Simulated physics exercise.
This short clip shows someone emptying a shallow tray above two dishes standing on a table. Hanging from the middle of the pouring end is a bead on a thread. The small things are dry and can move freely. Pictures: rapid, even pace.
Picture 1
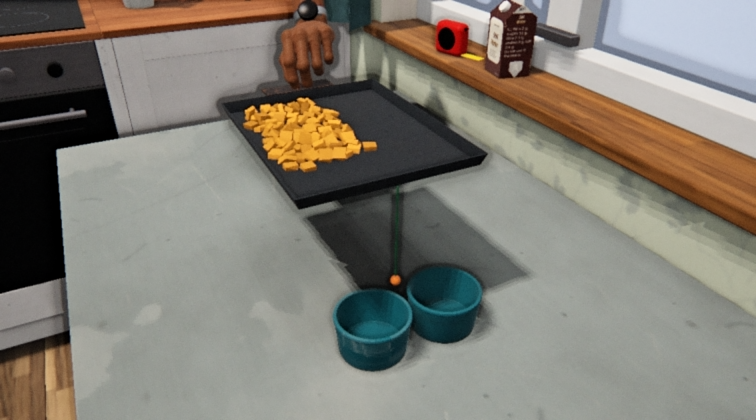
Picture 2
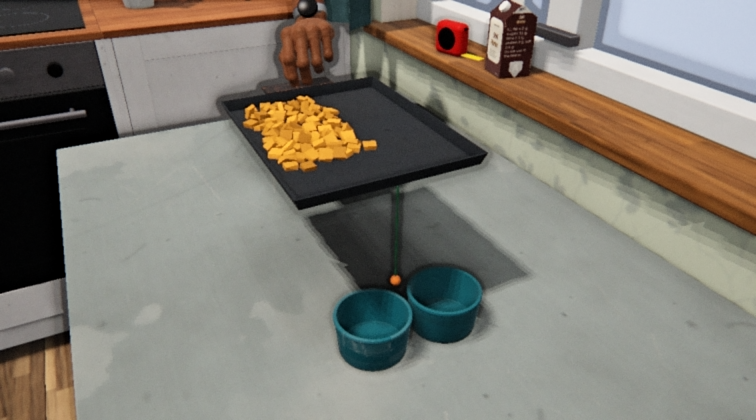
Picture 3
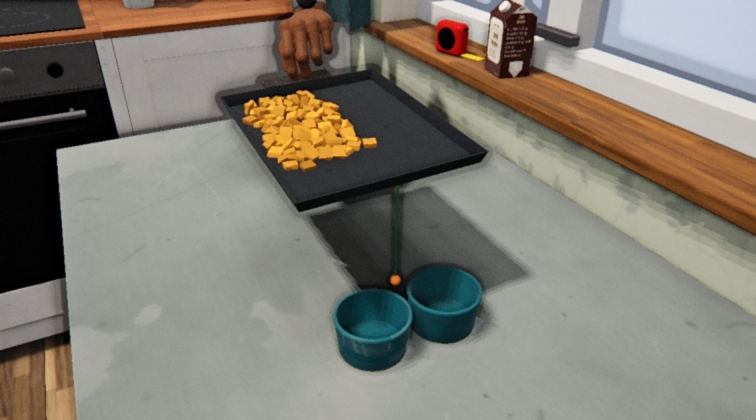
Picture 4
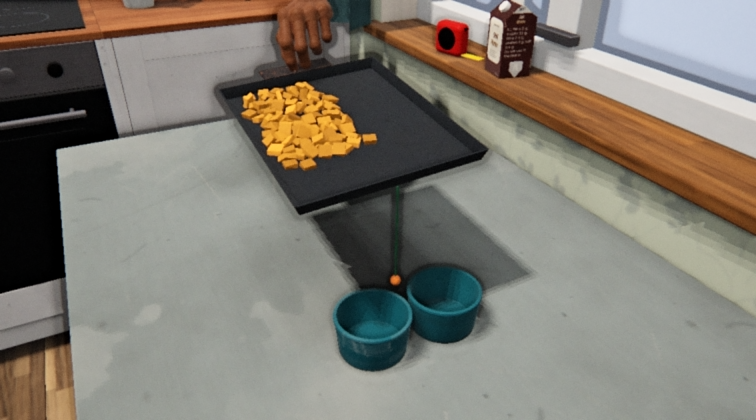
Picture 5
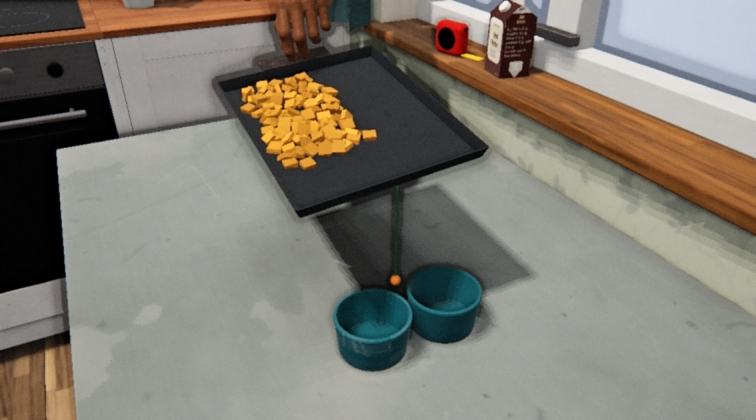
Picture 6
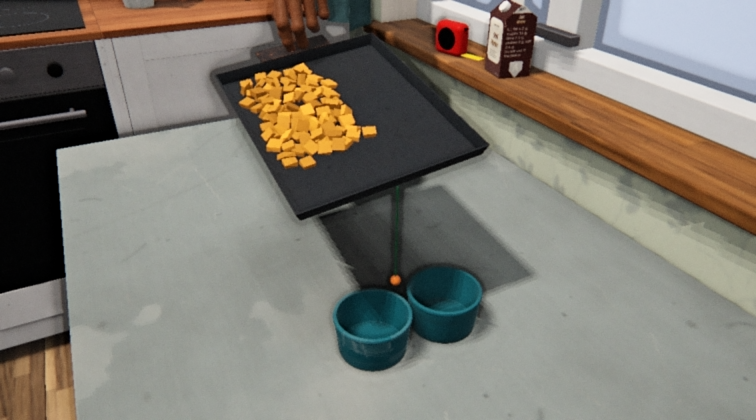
A dark, shallow tray holding small golden crackers hovers almost still above a grey table, near two teal dishes, a hand behind its far side. Its back edge then rises steadily and its near left corner dips slightly, while the crackers stay bunched toward the left and the dishes remain still.
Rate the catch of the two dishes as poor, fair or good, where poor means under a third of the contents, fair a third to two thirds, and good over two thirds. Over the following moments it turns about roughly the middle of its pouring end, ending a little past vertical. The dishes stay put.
The catch is poor.
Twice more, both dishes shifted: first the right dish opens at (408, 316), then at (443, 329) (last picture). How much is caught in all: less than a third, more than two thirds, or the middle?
Trial 1 - under a third. Trial 2 - less than a third.
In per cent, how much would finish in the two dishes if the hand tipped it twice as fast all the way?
Roughly 10 percent.
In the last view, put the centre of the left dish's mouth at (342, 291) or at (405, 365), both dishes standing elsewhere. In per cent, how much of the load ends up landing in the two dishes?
First position: Some 10 %; second position: Some 0 %.
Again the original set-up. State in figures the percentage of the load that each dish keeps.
The left dish ends up with around 10 percent of the load, the right dish with around 0 percent.
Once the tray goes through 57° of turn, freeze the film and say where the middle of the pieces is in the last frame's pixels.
(307, 196).
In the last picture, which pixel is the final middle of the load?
Near (309, 359).
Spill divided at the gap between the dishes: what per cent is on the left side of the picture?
About 100 %.
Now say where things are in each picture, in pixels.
In the first frame, corners of the pouring end at (298, 196) and (481, 152), level; middle of the load at (295, 127), small crackers; left dish at (390, 351); right dish at (463, 324); bead on its thread at (395, 280).
In the second frame, corners of the pouring end at (298, 197) and (481, 152), level; middle of the load at (295, 126).
In the third frame, corners of the pouring end at (298, 199) and (482, 150), tipped barely, lowest at the left corner; middle of the load at (295, 123).
In the fourth frame, corners of the pouring end at (298, 203) and (482, 148), tipped a little, lowest at the left corner; middle of the load at (294, 118).
In the fifth frame, corners of the pouring end at (299, 206) and (482, 146), tipped a little, lowest at the left corner; middle of the load at (293, 113).
In the sixth frame, corners of the pouring end at (299, 209) and (483, 143), tipped a little, lowest at the left corner; middle of the load at (306, 111); left dish at (390, 351); right dish at (463, 324).
Soon after the last picture, tray tipped steeply; most on the tray; a stray few outside both; a small part in the air.
A little later, tray tipped right over; a stray few on the tray; a small part in the left dish; most outside both; a small part in the air.
Later still, tray tipped past a quarter turn; a small part in the left dish; most outside both.
At rest, tray tipped past a quarter turn; a small part in the left dish; none in the right dish; most outside both.
